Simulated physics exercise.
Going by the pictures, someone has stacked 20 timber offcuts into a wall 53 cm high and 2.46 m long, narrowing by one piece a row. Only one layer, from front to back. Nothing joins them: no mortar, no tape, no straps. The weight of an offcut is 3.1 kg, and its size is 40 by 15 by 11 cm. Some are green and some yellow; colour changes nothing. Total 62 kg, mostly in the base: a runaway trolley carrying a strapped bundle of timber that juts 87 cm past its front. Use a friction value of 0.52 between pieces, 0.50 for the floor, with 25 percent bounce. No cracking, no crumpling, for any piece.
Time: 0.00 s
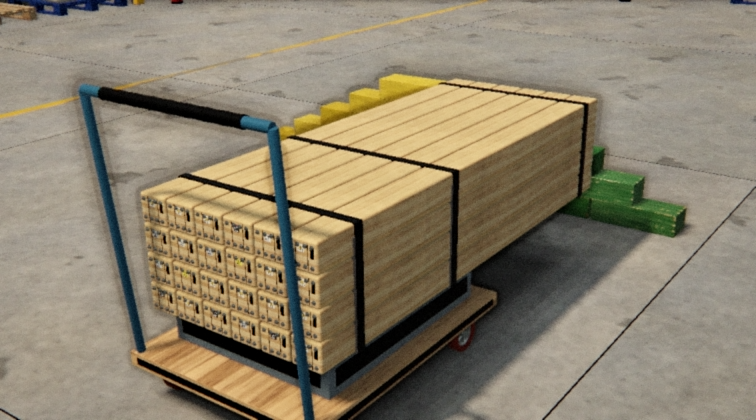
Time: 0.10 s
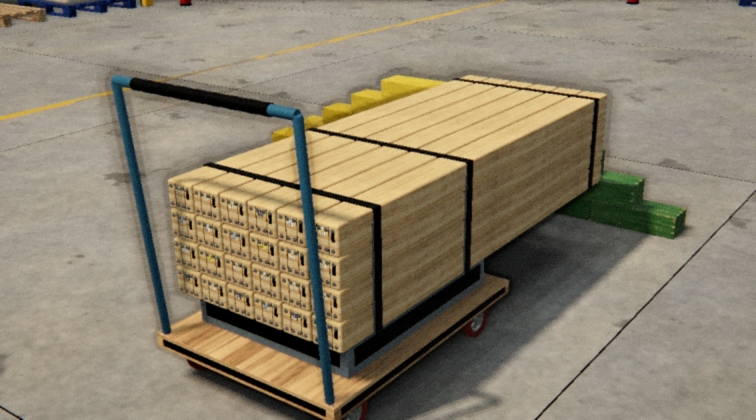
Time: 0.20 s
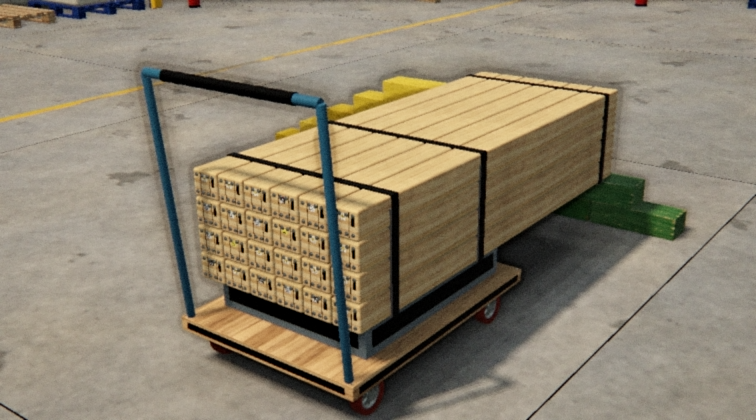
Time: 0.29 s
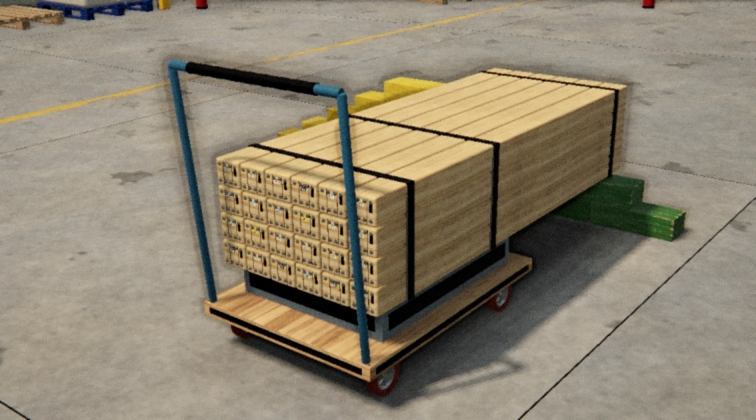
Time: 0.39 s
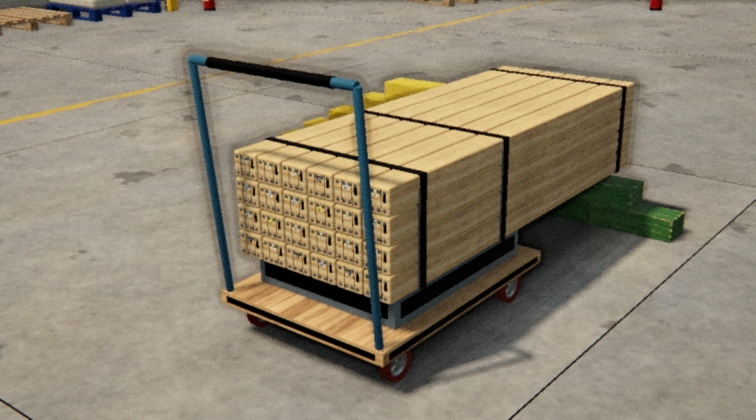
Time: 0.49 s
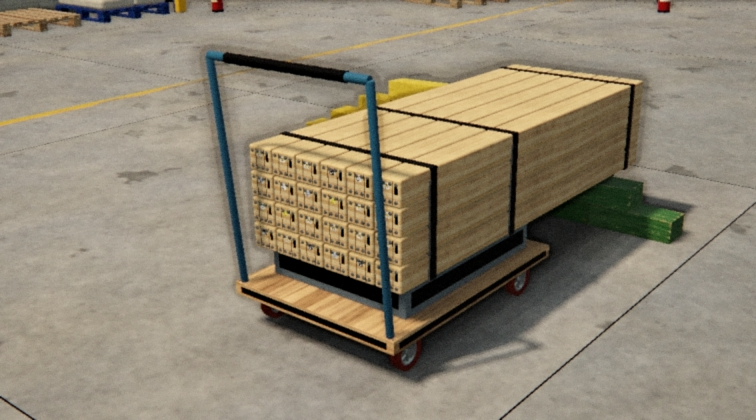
A long, strapped stack of pale timber on a blue-handled flat trolley rolled away and to the right across a concrete floor, its far end moving in among the stepped yellow and green blocks.
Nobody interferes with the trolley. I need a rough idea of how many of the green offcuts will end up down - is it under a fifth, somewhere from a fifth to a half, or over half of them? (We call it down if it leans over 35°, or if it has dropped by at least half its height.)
I'd bet on the over-half band.
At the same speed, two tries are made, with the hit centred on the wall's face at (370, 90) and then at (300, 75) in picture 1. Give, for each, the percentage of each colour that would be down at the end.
First try then second: Green 0 and 0, yellow 60 and 30 per cent.
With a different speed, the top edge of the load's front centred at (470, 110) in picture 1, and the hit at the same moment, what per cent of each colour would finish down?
You'd end up with green at 70 per cent down and yellow at 30 per cent.
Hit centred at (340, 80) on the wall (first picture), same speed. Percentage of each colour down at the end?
Down at the end: Green 0 percent, yellow 60 percent.
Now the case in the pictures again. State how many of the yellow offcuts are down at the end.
Colour yellow - count down 4.
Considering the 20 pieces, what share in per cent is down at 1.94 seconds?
40 %.
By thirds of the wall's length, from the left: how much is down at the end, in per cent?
Left third 0 percent, middle third 40 percent, right third 70 percent.
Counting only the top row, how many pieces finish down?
That row gives 2 in all.
By 0.58 s, load 22 cm past the wall's line, still rolling; 1 of the 6 green offcuts down (1 of 20 in all colours); top green offcut tilted 17°, 37 mm lower; top yellow offcut tilted 17°.
By 0.74 s, load 34 cm past the wall's line, still rolling; 2 of the 6 green offcuts down (6 of 20 in all colours); top green offcut tilted 48°, 23 cm lower; top yellow offcut tilted 45°, 15 cm lower.
By 1.00 s, load 52 cm past the wall's line, still rolling; 2 of the 6 green offcuts down (6 of 20 in all colours); top green offcut on its side; top yellow offcut on its side.
By 1.94 s, load 1.00 m past the wall's line, still rolling; 4 of the 6 green offcuts down (8 of 20 in all colours); top green offcut on its side; top yellow offcut on its side.
When it is over (2.8 s), load 1.03 m past the wall's line, stopped; 4 of the 6 green offcuts down (8 of 20 in all colours); top green offcut on its side; top yellow offcut on its side. That is 67 per cent. In pixels of the last frame, middles, top green offcut near (549, 159), top yellow offcut near (524, 143).
